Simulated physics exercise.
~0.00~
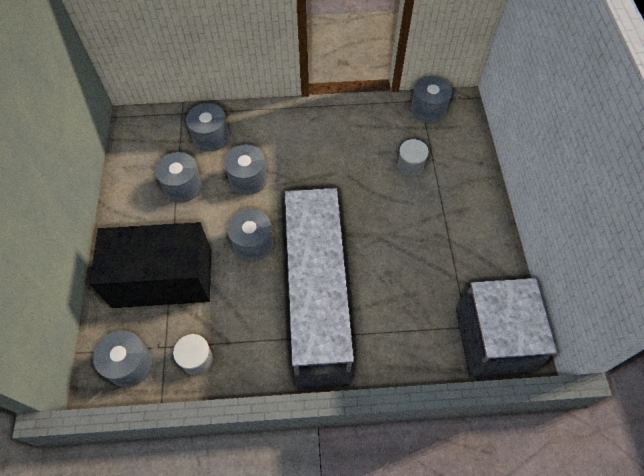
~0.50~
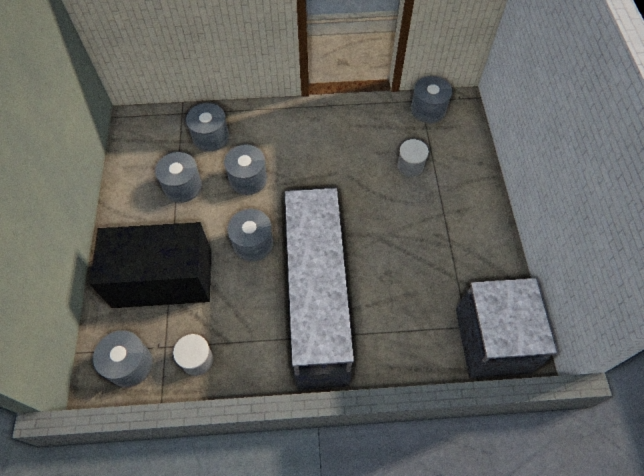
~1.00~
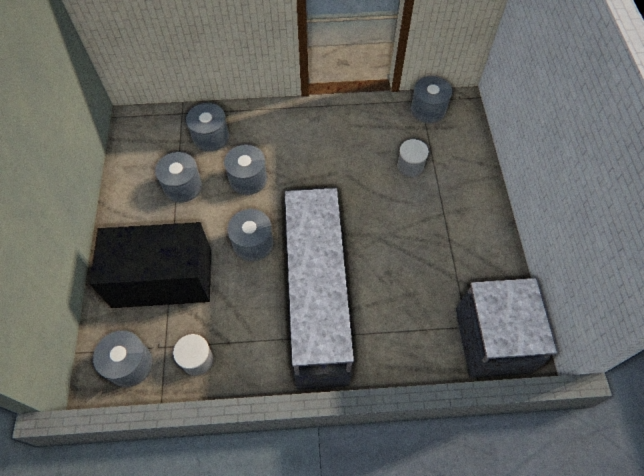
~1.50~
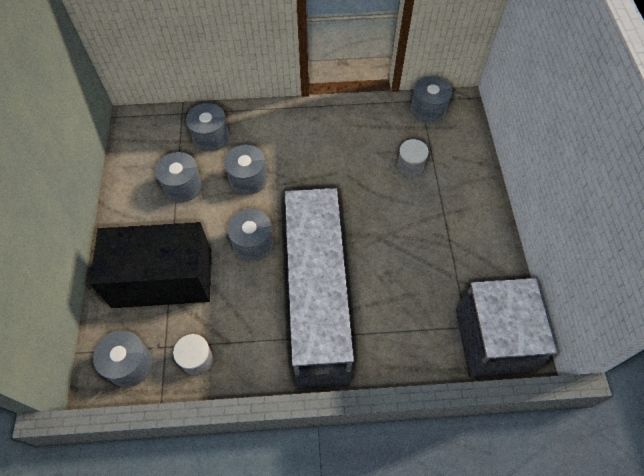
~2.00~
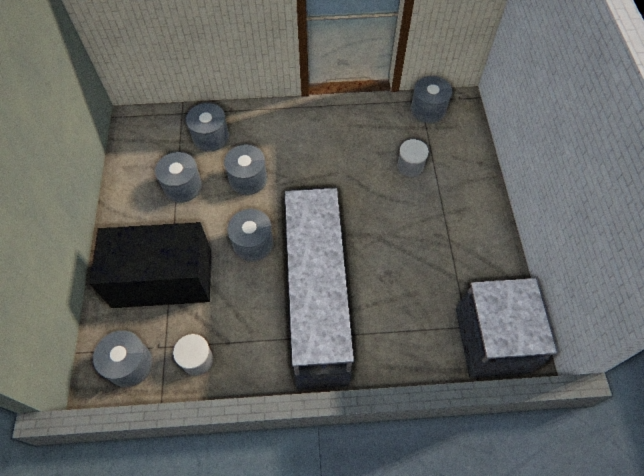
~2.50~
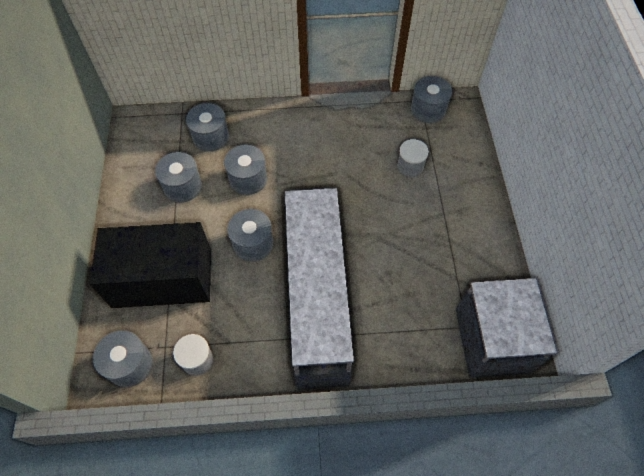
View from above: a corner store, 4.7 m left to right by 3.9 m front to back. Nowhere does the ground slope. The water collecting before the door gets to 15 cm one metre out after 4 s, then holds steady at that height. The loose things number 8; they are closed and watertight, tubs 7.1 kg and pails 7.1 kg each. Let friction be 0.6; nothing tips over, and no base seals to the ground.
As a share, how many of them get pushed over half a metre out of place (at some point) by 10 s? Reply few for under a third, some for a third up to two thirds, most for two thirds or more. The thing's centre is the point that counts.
Few.
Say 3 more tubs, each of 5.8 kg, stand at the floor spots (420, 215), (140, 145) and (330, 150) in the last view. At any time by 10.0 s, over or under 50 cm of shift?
For each in turn I get a smaller distance, a smaller distance and a greater distance.
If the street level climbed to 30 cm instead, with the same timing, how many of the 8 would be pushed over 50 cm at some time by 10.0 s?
With that change, 5 of them.
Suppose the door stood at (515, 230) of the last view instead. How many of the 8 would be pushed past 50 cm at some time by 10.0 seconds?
You'd get 0 in that case.
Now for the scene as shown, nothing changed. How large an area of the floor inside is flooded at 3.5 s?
My estimate is roughly 1.5 m2.
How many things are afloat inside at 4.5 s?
It comes to 0 of them.
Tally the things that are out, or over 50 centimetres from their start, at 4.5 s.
By my reckoning, 0.
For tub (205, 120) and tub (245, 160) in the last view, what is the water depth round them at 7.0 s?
1 and 3 cm.
After 3.5 s 0 of 8 are over 50 cm from their spots; 0 afloat.
After 4.5 s 0 of 8 are over 50 cm from their spots; 0 afloat.
After 7.0 s 0 of 8 are over 50 cm from their spots; 0 afloat.
After 10.0 s 0 of 8 are over 50 cm from their spots, and 0 have been at some point; 1 afloat.
